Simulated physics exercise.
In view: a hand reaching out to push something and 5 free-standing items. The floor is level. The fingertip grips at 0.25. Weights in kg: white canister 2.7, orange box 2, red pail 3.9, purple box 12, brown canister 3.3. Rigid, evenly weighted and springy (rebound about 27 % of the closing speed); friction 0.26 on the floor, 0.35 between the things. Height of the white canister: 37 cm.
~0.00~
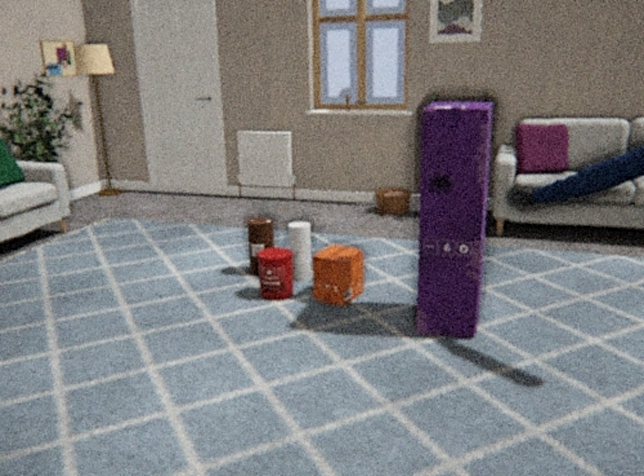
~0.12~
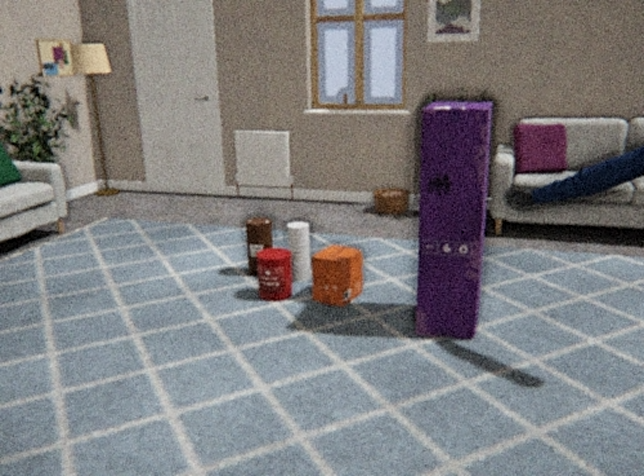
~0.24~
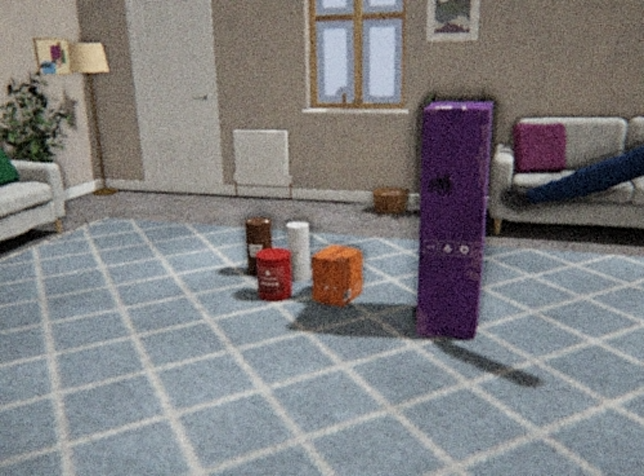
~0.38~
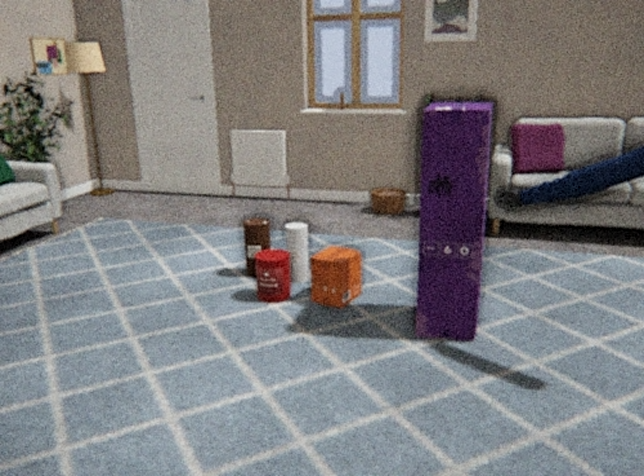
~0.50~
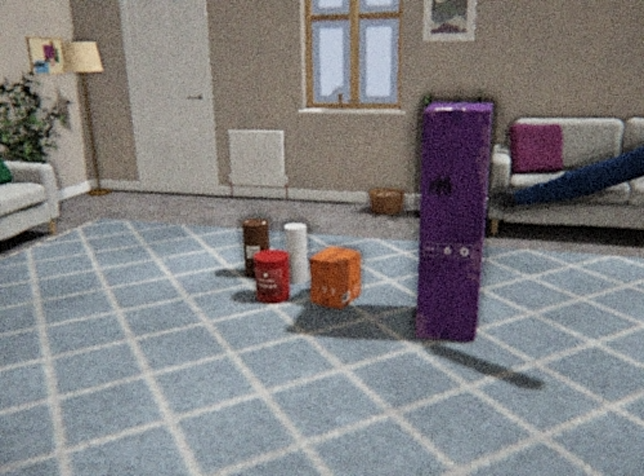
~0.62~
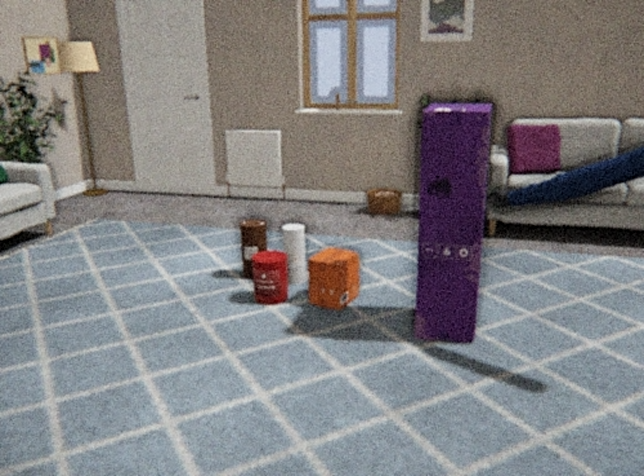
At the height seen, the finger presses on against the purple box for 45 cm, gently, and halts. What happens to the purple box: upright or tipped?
The purple box topples.
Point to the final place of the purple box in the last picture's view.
At about (286, 296).
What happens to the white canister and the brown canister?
The white canister is left alone; the brown canister is left alone.
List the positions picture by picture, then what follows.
The first picture shows finger moved 0 cm; purple box (454, 219); white canister (300, 252).
The second picture shows finger moved 1 cm; purple box (453, 220); red pail (275, 275).
The third picture shows finger moved 3 cm; purple box (454, 220); white canister (299, 252).
The fourth picture shows finger moved 6 cm; purple box (454, 221); red pail (273, 276).
The fifth picture shows finger moved 9 cm; purple box (454, 222); white canister (296, 254).
The sixth picture shows finger moved 12 cm; purple box (453, 223); red pail (270, 278).
After 1.62 s, finger moved 35 cm; purple box leaning 18° near (415, 217).
After 2.22 s, finger moved 49 cm; purple box leaning 56° near (351, 240).
After 2.52 s, finger moved 56 cm; purple box on its side near (309, 281); orange box slid 11 cm; red pail slid 8 cm.
At rest (3.2 s), tipped over on the floor, purple box; the other 4 in place, give or take 14 cm. Seen from the same camera at the end, purple box near (286, 296).
